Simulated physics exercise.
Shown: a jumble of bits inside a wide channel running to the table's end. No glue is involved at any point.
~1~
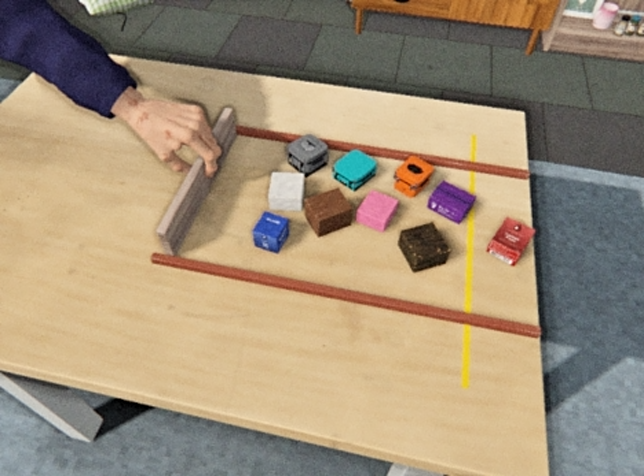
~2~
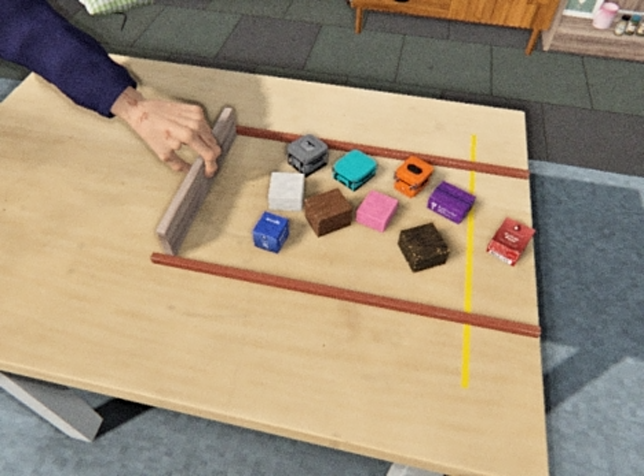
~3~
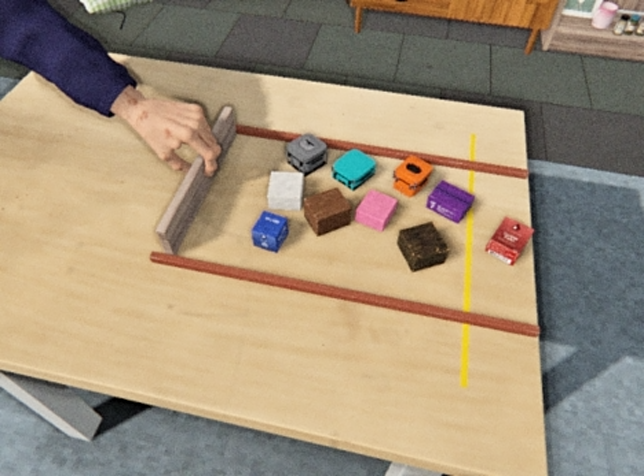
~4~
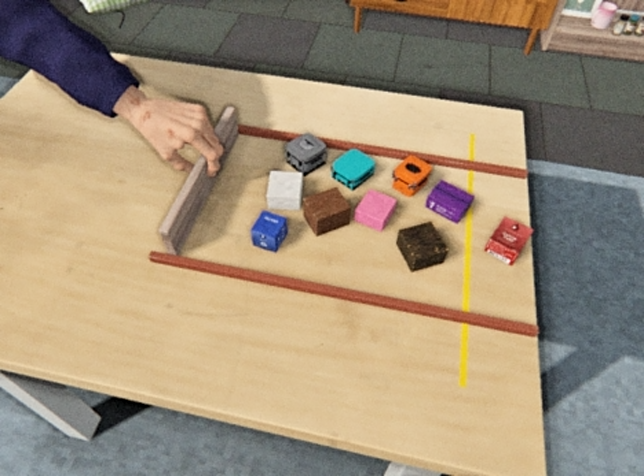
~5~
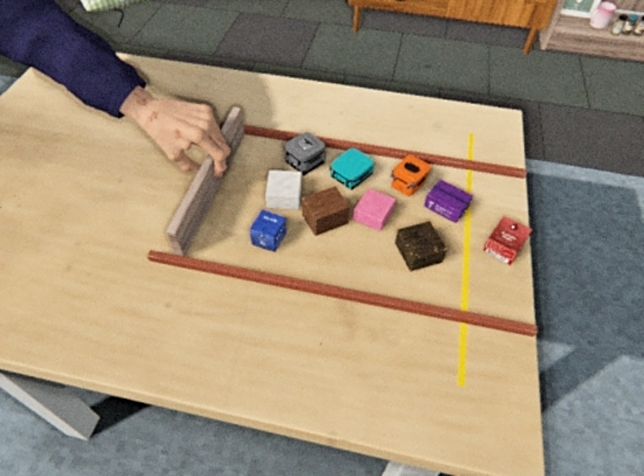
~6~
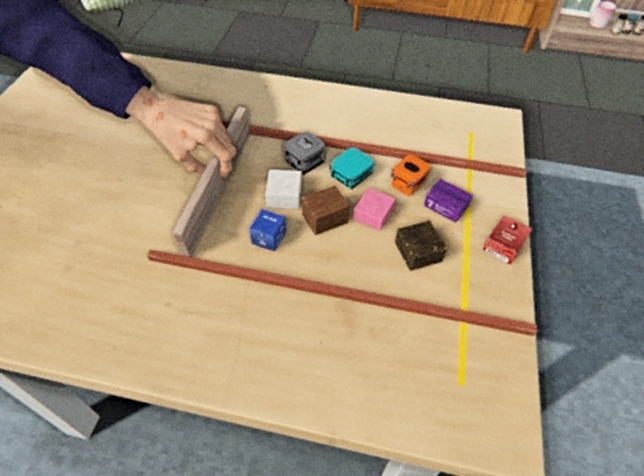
A hand holding a board upright behind scattered small boxes on a wooden table, then nudging it slightly right toward them.
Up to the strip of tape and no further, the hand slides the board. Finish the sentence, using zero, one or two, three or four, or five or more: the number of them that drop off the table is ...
The number that drop off the table is three or four.
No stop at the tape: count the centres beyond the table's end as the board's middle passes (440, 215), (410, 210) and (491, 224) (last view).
That makes 0, 0, 6.
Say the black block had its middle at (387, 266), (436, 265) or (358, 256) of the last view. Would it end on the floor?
Taking the three spots in turn, the black block holds its place, then holds its place, then holds its place.
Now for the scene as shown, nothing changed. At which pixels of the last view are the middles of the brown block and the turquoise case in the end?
Final centres, in order: Near (504, 252), near (518, 190).
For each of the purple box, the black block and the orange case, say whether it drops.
As for the purple box, it falls away; the black block does not drop; the orange case falls away.
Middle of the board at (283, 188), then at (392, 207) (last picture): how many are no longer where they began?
Up to then 4, and up to the other point 10.
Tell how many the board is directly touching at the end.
It's 3.
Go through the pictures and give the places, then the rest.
In the first frame, red box (510, 241); purple box (451, 202); black block (423, 247); board (202, 177); tape (470, 236).
In the second frame, purple box (451, 202); grey case (308, 155).
In the third frame, black block (422, 247); brown block (327, 212).
In the fourth frame, red box (508, 240); board (205, 176).
In the fifth frame, purple box (448, 201); blue box (269, 231).
In the sixth frame, red box (507, 239); purple box (448, 200); black block (420, 245); board (216, 177); tape (467, 234).
Early on, none off yet; red box at rest near (507, 239); purple box at rest near (448, 200); black block at rest near (420, 245).
A while later, none off yet; red box at rest near (507, 239); purple box travelled about its own width near (473, 207); black block travelled a little near (437, 253).
Further along, none off yet; red box travelled a little near (518, 254); purple box travelled well along near (515, 223); black block travelled well along near (482, 276).
Finally, the number that fall off is three or four; lost, orange case, purple box and red box.
